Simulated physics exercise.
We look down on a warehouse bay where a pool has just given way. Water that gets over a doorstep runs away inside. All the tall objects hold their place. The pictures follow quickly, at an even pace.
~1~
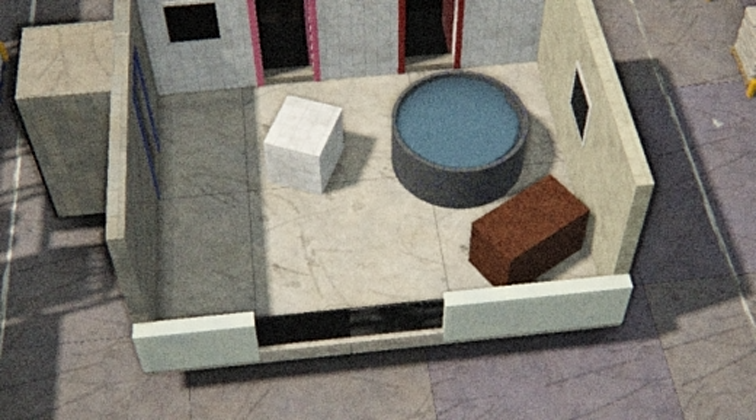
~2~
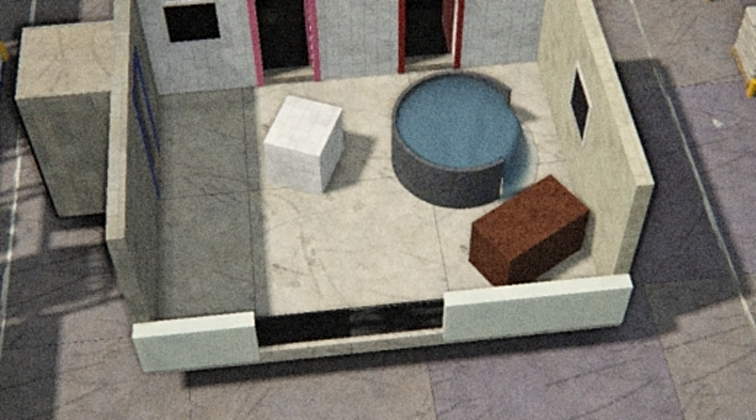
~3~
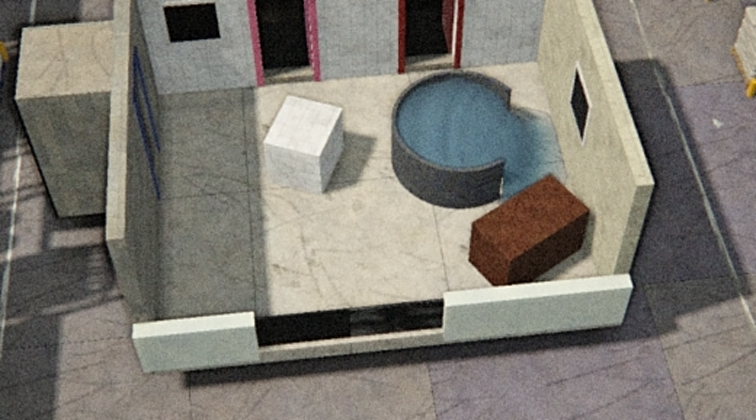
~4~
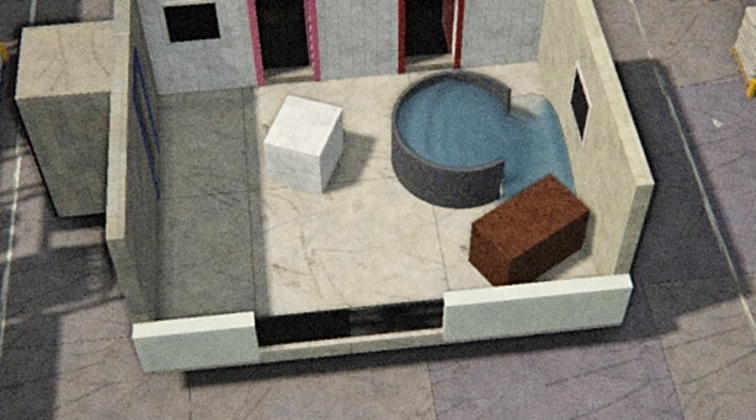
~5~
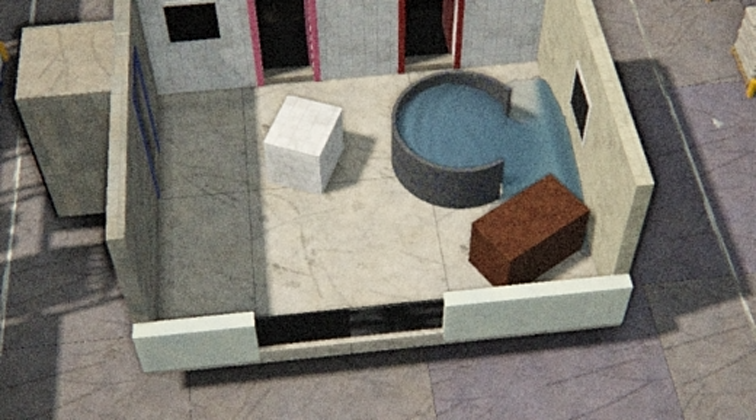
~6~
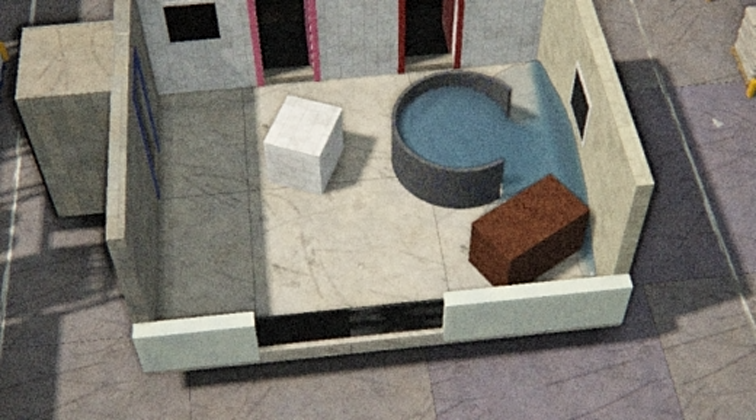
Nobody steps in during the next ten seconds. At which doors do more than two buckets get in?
In the end: The pink door holds within the limit; the blue door holds within the limit; the red door holds within the limit.
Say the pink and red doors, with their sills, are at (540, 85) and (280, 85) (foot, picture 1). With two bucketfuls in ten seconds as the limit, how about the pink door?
One by one: The pink one passes that mark.
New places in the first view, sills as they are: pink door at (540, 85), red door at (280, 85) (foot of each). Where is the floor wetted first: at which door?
That is the pink door.
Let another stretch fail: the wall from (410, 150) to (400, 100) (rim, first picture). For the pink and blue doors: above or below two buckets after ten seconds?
The pink door is over, the blue door holds.
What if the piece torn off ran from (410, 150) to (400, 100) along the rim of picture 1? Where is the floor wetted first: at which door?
It is the pink-painted one.
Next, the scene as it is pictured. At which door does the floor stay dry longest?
I say the door marked blue.
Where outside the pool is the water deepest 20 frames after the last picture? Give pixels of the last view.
Roughly at (159, 348).
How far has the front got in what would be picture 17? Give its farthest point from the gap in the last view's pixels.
Roughly at (280, 86).
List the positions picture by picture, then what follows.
The first picture shows still water in the pool at (459, 122).
In the second picture, water pours out at (520, 153) and has run to a hidden place.
In the third picture, water pours out at (520, 154) and has run to (542, 115).
In the fourth picture, the front is at (544, 100), out from the gap at (520, 156).
In the fifth picture, the front is at (587, 249), out from the gap at (520, 156).
In the sixth picture, the front is at a hidden place, out from the gap at (520, 156).
A moment on, water covers 20 % of the floor; the pink door not reached, the blue door not reached, the red door wet at the sill, nothing in.
Next, water covers 40 % of the floor; the pink door wet at the sill, nothing in, the blue door not reached, the red door wet at the sill, nothing in.
Then, water covers 90 % of the floor; the pink door wet at the sill, nothing in, the blue door not reached, the red door under two buckets in.
Later, water covers 95 % of the floor; the pink door wet at the sill, nothing in, the blue door wet at the sill, nothing in, the red door under two buckets in.
In the end, water covers 100 % of the floor; the pink door wet at the sill, nothing in, the blue door wet at the sill, nothing in, the red door under two buckets in.
